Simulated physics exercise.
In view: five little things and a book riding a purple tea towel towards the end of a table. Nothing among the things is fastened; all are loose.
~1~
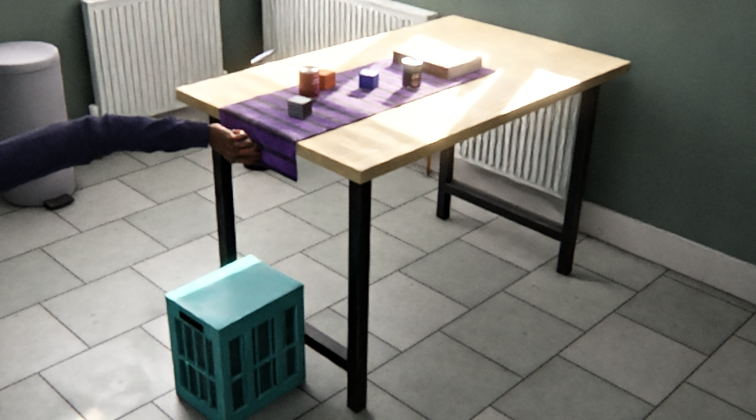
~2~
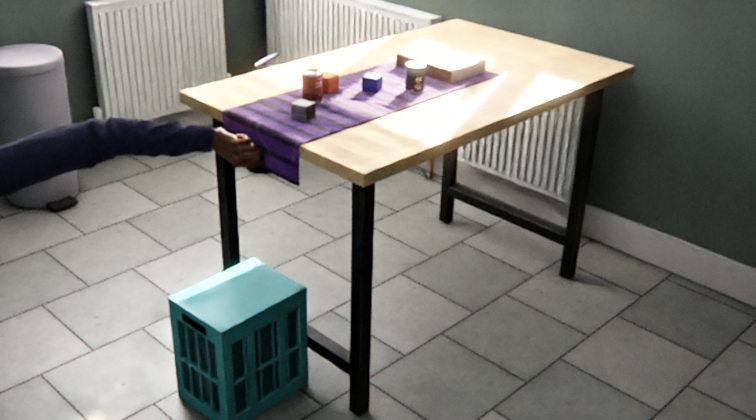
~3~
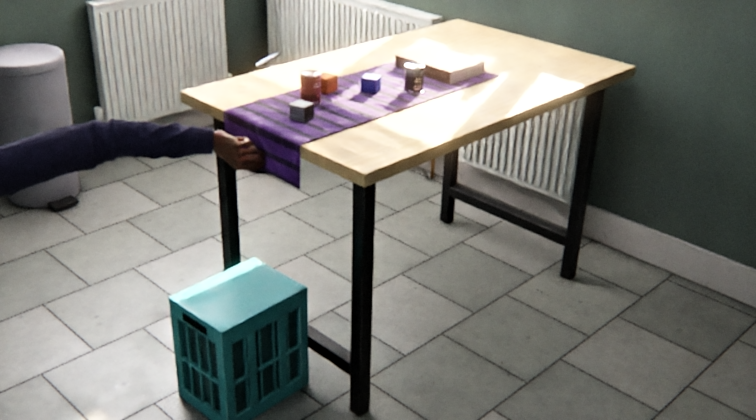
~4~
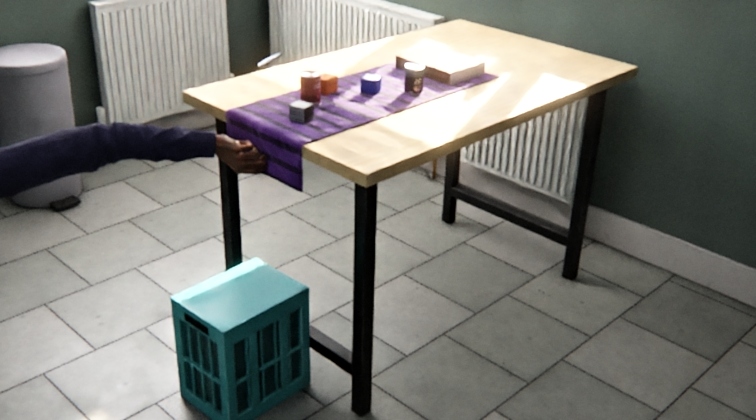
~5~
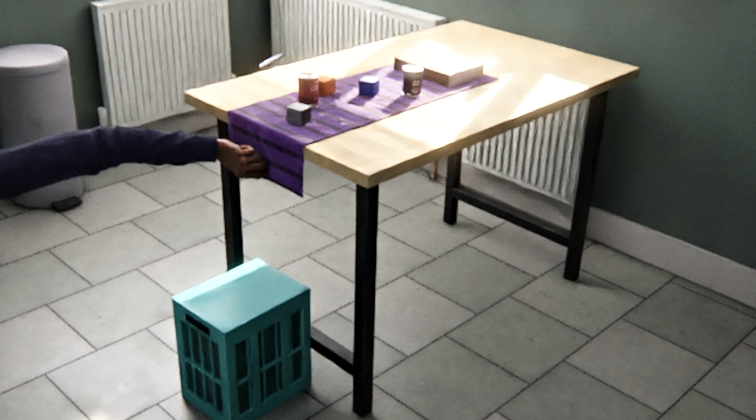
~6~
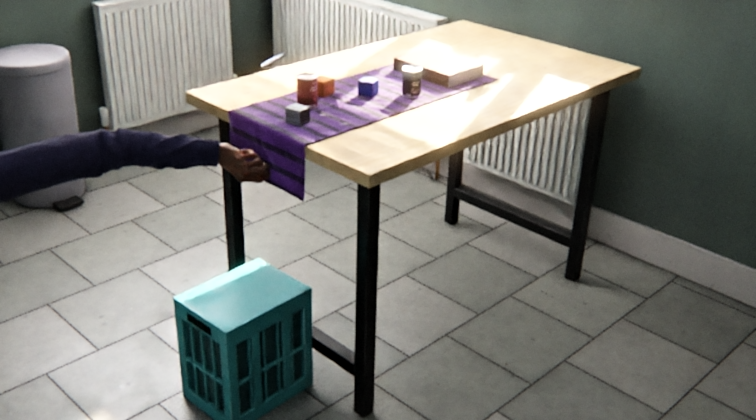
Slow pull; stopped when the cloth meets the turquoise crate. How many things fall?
Three.
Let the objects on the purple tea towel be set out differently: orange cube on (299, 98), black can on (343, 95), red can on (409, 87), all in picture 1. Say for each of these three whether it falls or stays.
The orange cube will end up off, the black can will end up off, the red can will stay where it is.
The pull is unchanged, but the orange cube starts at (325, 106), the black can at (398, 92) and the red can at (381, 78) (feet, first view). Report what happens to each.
In the end the orange cube is no longer on top, the black can is still on top, and the red can is still on top.
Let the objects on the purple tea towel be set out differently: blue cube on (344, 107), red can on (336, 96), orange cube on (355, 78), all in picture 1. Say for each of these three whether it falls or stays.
Blue cube: Goes. Red can: Goes. Orange cube: Stays.
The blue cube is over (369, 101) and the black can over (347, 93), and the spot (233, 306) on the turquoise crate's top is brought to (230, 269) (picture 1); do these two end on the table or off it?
The blue cube ends up still on top and the black can ends up still on top.
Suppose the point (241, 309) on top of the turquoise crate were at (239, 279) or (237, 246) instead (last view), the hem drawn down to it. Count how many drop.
2 and 1.
Early on, hem near (267, 228); grey cube gone.
Midway, hem near (267, 268); grey cube and red can gone.
Near the end, hem on the crate; grey cube, red can and orange cube gone.
Finally, hem on the crate; grey cube, red can and orange cube gone. The answer is three.
